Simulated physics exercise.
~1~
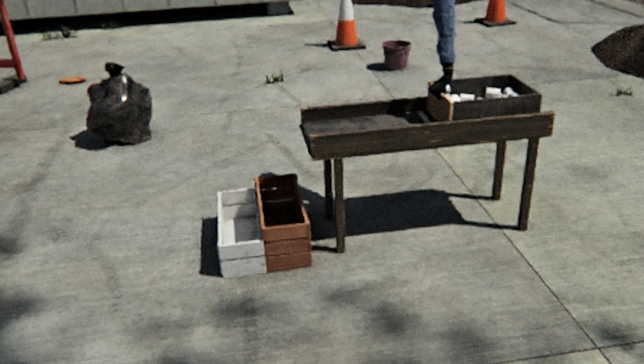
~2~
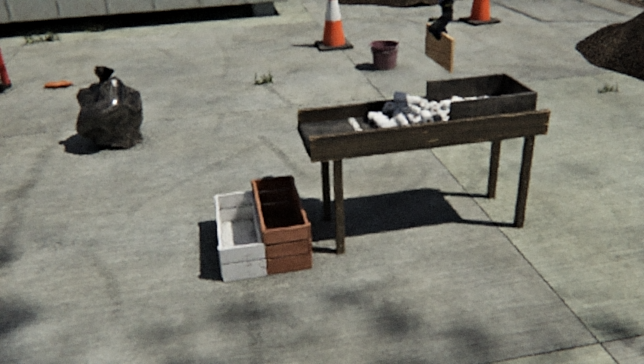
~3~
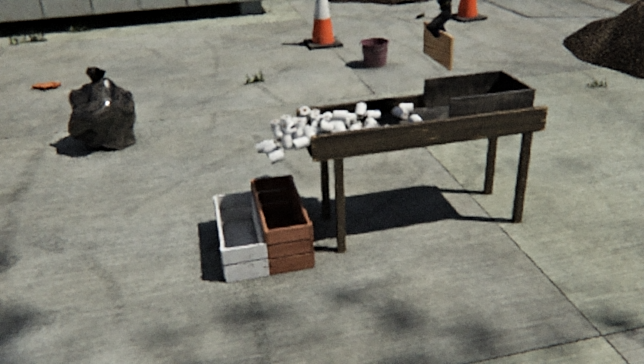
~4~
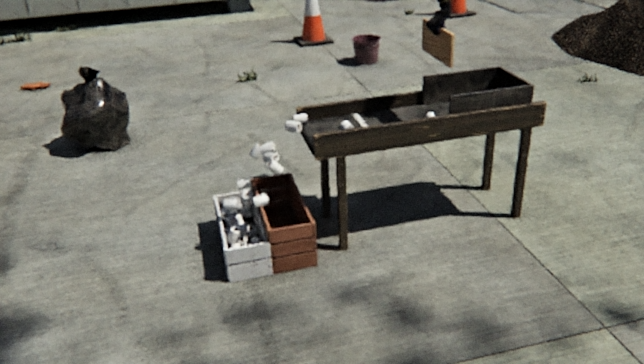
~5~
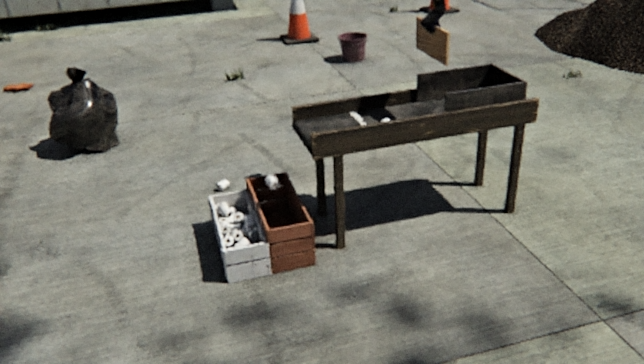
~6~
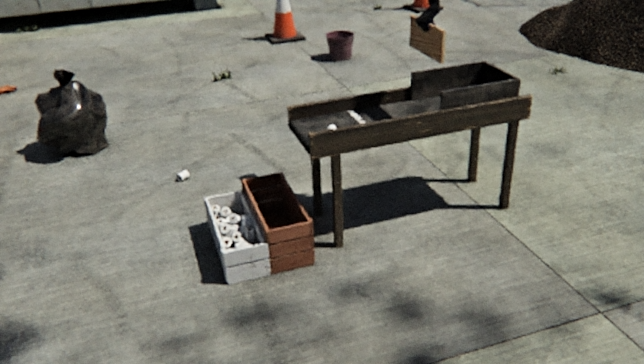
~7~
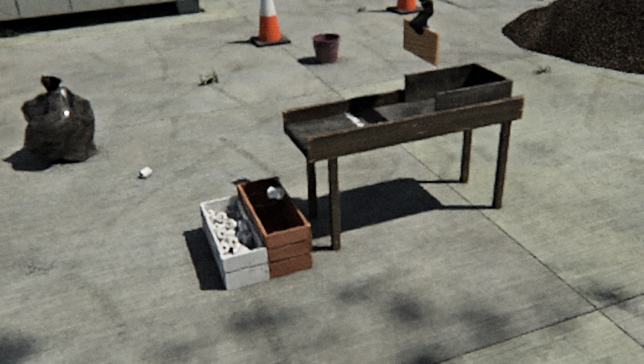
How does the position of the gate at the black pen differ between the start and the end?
At the start the gate was down at the front of the black pen, closing it off. By the end it was held up in the air above the pen, leaving the way onto the belt open.
